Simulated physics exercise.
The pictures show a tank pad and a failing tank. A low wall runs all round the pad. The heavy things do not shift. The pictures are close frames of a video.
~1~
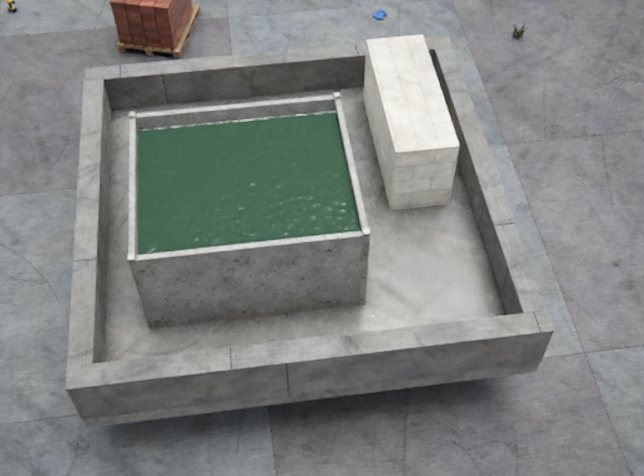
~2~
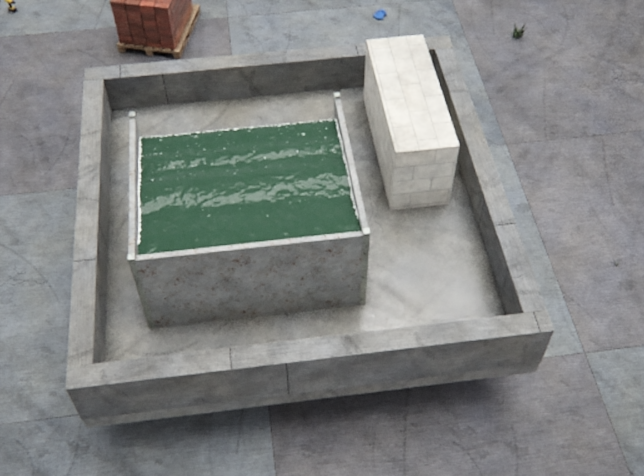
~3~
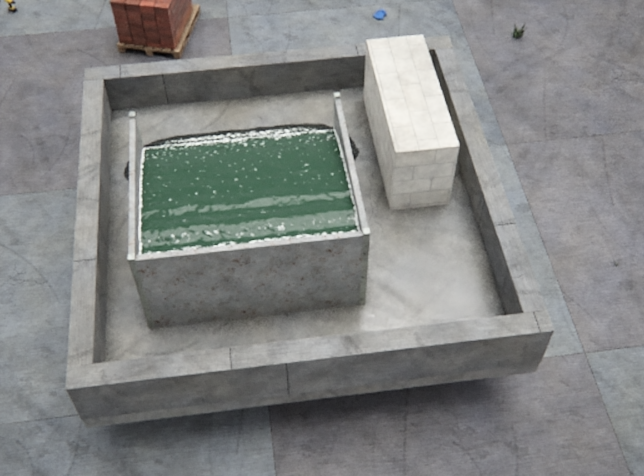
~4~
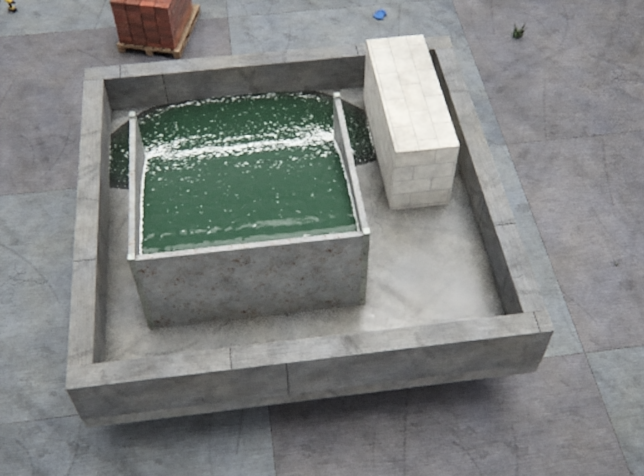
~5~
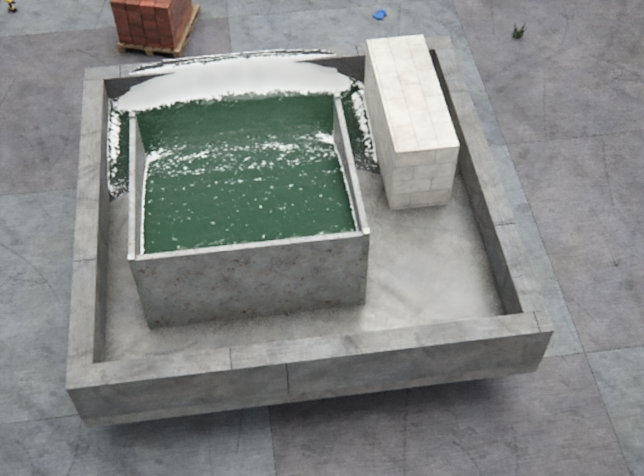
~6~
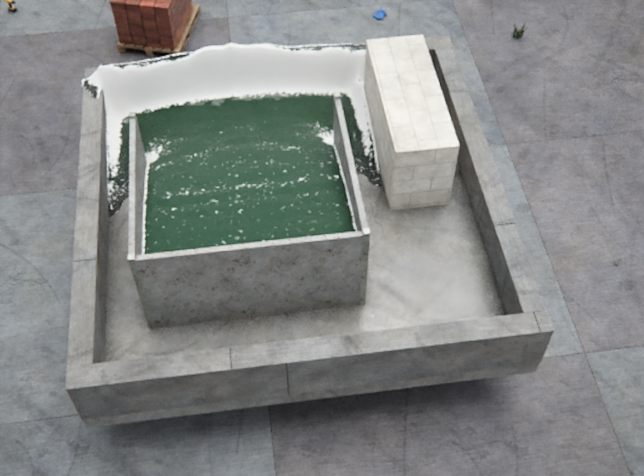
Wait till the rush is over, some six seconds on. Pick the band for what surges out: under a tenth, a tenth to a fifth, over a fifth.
It loses between a tenth and a fifth.
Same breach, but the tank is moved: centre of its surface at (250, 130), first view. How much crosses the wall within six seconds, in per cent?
Close to 20 %.
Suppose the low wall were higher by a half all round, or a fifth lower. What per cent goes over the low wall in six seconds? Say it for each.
Near 4 and 26 in a hundred.
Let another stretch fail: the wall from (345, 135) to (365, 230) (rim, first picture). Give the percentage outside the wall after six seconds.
Some 14 per cent.
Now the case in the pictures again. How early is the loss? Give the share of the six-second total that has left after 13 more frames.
About 95 per cent.
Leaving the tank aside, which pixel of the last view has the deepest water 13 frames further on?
Around (106, 388).
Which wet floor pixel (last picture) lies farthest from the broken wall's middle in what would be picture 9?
I would point to (429, 84).
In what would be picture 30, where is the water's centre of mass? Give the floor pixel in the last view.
Around (275, 228).
A moment on, water covers 40 % of the floor; the low wall has let 1 % over.
Next, water covers 45 % of the floor; the low wall has let 6 % over.
Then, water covers 70 % of the floor; the low wall has let 14 % over.
Later, water covers 80 % of the floor; the low wall has let 14 % over.
In the end, water covers 80 % of the floor; the low wall has let 14 % over.
